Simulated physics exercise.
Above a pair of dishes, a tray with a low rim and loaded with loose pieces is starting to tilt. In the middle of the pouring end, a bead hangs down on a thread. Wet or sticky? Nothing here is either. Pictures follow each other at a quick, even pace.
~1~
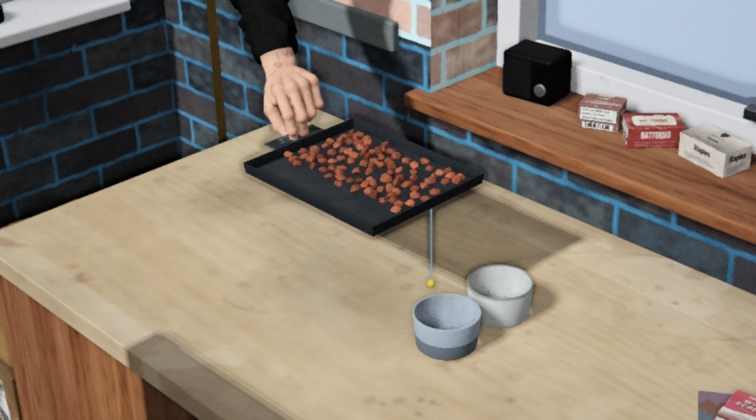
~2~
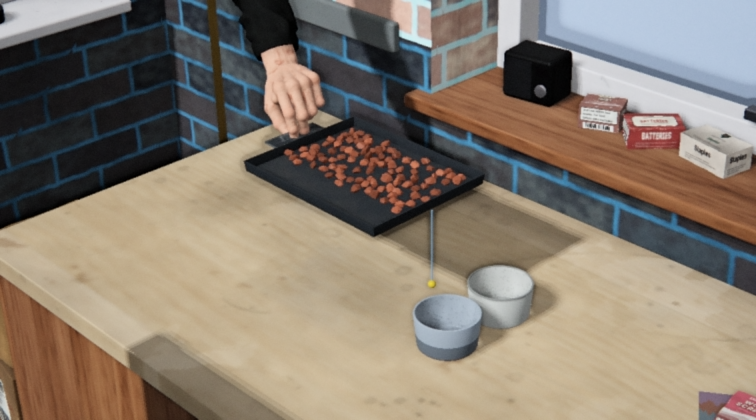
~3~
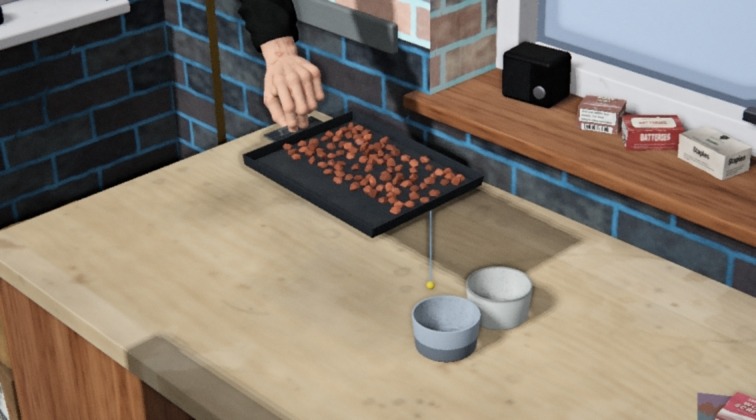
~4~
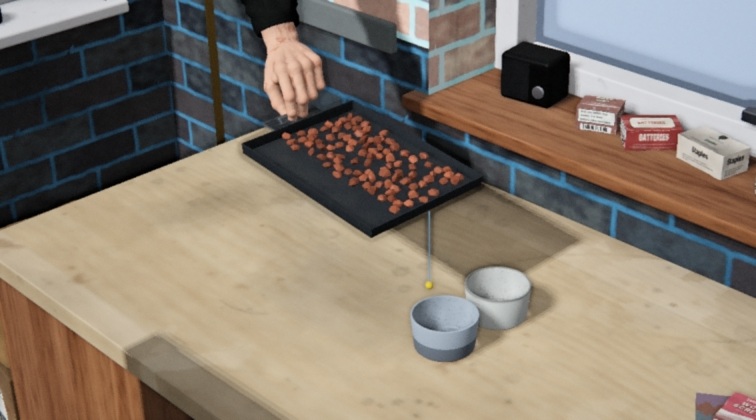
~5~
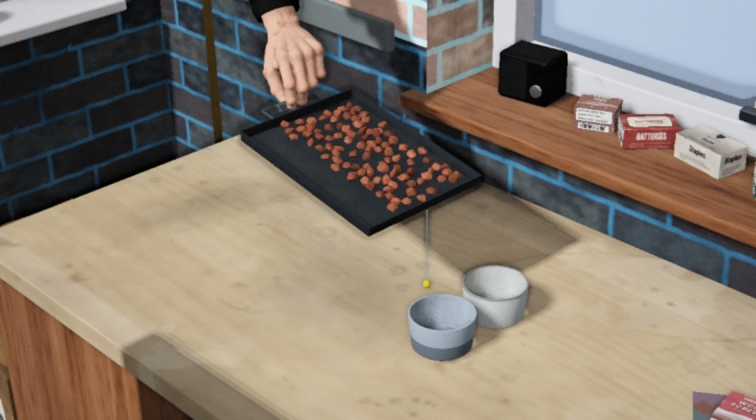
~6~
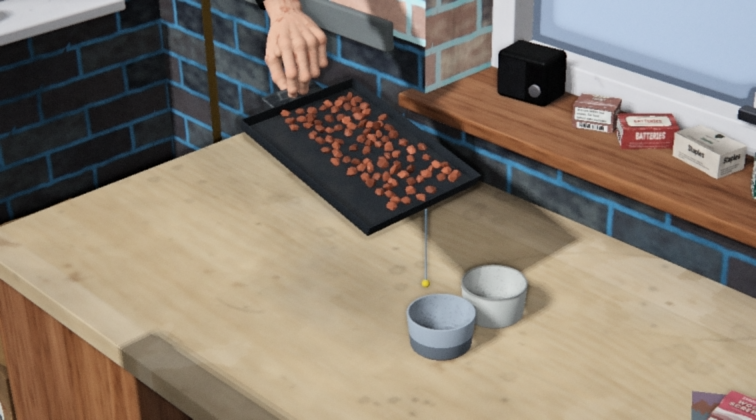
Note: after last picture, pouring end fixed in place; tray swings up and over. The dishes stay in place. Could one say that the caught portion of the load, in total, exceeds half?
Between them the dishes get the bulk of it.
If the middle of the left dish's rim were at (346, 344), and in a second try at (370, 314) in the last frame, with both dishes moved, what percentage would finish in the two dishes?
First placement: 10 per cent; second placement: 0 per cent.
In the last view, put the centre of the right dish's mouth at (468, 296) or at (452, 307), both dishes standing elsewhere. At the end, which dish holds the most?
In the first position the right of the two, in the second the right of the two.
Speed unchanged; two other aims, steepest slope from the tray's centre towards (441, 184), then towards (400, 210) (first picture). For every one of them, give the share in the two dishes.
First some 30, then 50 per cent.
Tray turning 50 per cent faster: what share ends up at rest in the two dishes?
Estimated share: Some 60%.
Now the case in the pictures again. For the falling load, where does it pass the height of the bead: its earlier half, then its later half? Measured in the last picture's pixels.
It passes near (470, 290) first and then near (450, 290).
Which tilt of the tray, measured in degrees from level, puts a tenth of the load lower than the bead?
Roughly 75°.
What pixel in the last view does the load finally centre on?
About (453, 338).
Soon after the last picture, tray tipped steeply; all on the tray.
A little later, tray tipped right over; most on the tray; a small part in the left dish; a small part in the right dish; a small part outside both; a stray few in the air.
Later still, tray tipped past a quarter turn; about a third in the left dish; about a quarter in the right dish; about a third outside both.
At rest, tray tipped past a quarter turn; about a third in the left dish; about a quarter in the right dish; about a third outside both.
